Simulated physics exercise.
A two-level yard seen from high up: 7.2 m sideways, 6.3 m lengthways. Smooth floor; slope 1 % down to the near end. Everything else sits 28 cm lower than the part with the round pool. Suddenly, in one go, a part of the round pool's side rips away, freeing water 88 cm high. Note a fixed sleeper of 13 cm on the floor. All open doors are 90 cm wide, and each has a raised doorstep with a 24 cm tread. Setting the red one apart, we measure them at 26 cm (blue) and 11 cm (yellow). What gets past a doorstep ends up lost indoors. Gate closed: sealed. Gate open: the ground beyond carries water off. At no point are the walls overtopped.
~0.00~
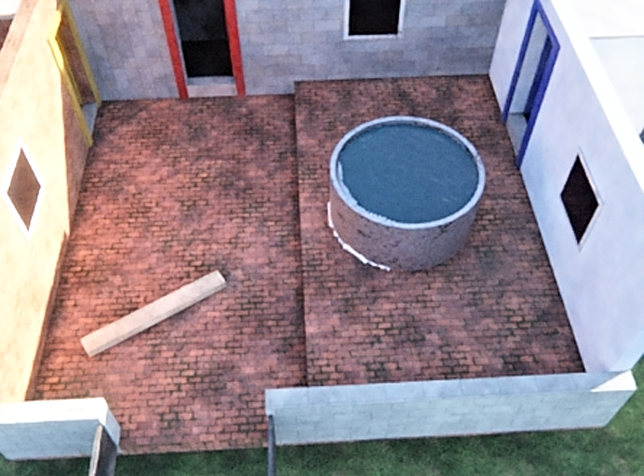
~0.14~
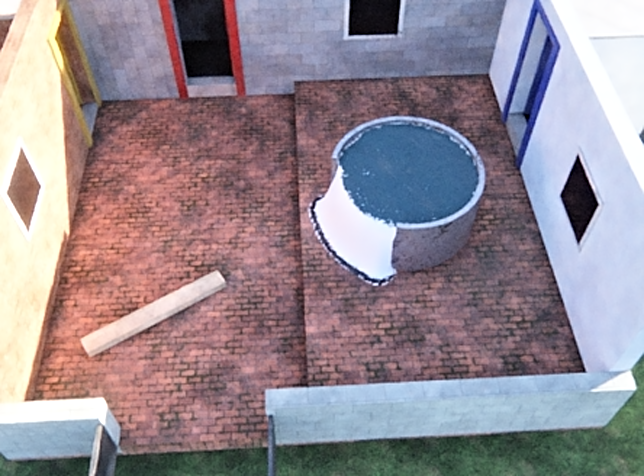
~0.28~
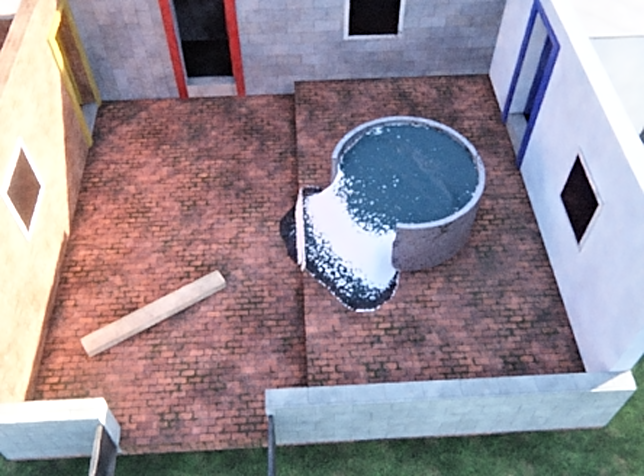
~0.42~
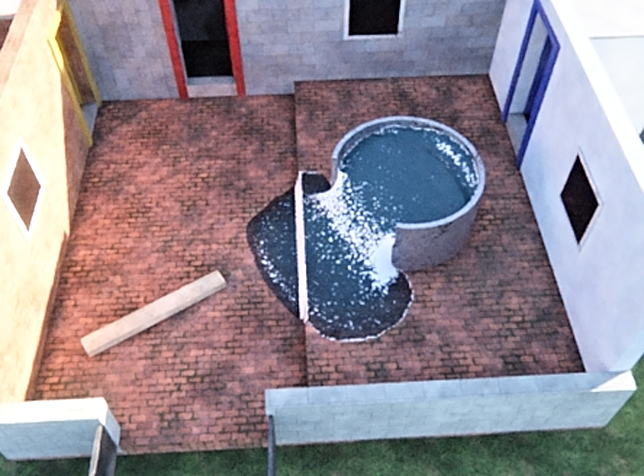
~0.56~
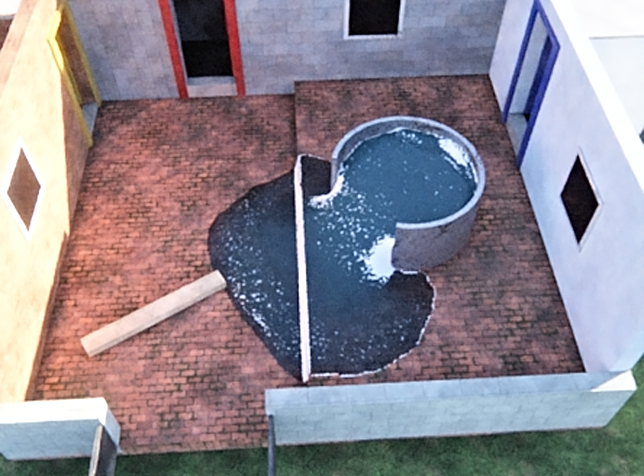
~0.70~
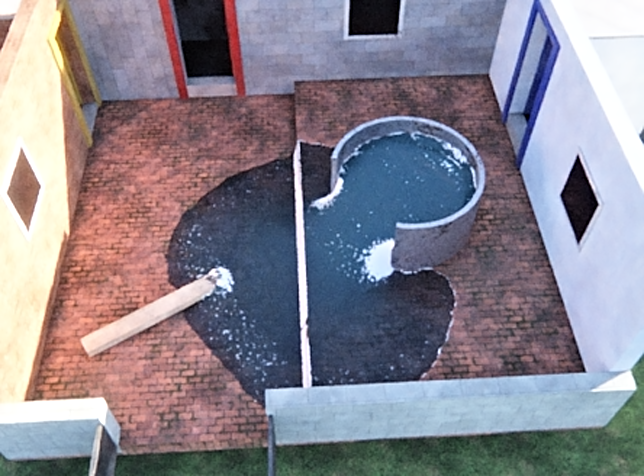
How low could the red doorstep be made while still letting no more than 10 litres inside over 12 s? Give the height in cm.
About 9 cm.
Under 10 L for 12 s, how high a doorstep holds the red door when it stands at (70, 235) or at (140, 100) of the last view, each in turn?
Around 21 and 11.0 cm respectively.
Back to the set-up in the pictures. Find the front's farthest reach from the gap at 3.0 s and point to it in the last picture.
The farthest wet point sits near (99, 107) in the last view.
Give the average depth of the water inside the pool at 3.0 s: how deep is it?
Around 20 cm on average.
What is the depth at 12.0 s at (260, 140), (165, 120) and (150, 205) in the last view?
Approx. 3 / 5 / 6 cm.
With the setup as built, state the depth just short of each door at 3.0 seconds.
Depths, in cm - blue: 0, red: 2, yellow: 6.
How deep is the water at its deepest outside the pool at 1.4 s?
Max depth: Around 32 cm.
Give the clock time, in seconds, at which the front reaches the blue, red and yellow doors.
Arrival times - blue: Not in the 12 s; red: 2.6 s; yellow: 2.4 s.
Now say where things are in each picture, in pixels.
Still water, 88 cm deep, in the round pool at (406, 172); the red door at (206, 51) is dry, in the first picture.
The gap is at (347, 227), the front 0.3 m out at (376, 280); the back of the round pool holds 88 cm, in the second picture.
The front is at (353, 302), 0.8 m from the gap at (347, 229); 1.5 m2 of floor is wet, 88 cm left at the back, in the third picture.
The gap is at (346, 232), the front 1.3 m out at (334, 334); the back of the round pool holds 85 cm, in the fourth picture.
The front is at (300, 374), 2.0 m from the gap at (346, 232); 6.8 m2 of floor is wet, 70 cm left at the back, in the fifth picture.
Water pours out at (346, 233) and has run 2.5 m, to (175, 273); about 5 cm deep outside, 66 cm at the back; 2.1 m in a straight line remain to the red door at (206, 51), in the sixth picture.
After 1.4 s water covers 45 % of the floor, deepest (32 cm) near (339, 244); it has not reached the red door.
After 3.0 s water covers 55 % of the floor, deepest (38 cm) near (115, 413); 2 cm at the red door, 0 litres in over its 26 cm doorstep.
After 12.0 s water covers 70 % of the floor, deepest (17 cm) near (33, 405); 4 cm at the red door, 0 litres in over its 26 cm doorstep.
At the red door as built, the water arrived by 2.7 s and peaked near 13 cm at 7.4 s.
Run again over the same 12 s with other heights there, 16 litres in over 8 cm, 4 litres over 11 cm. The limit of 10 litres is kept from about 9 cm up.
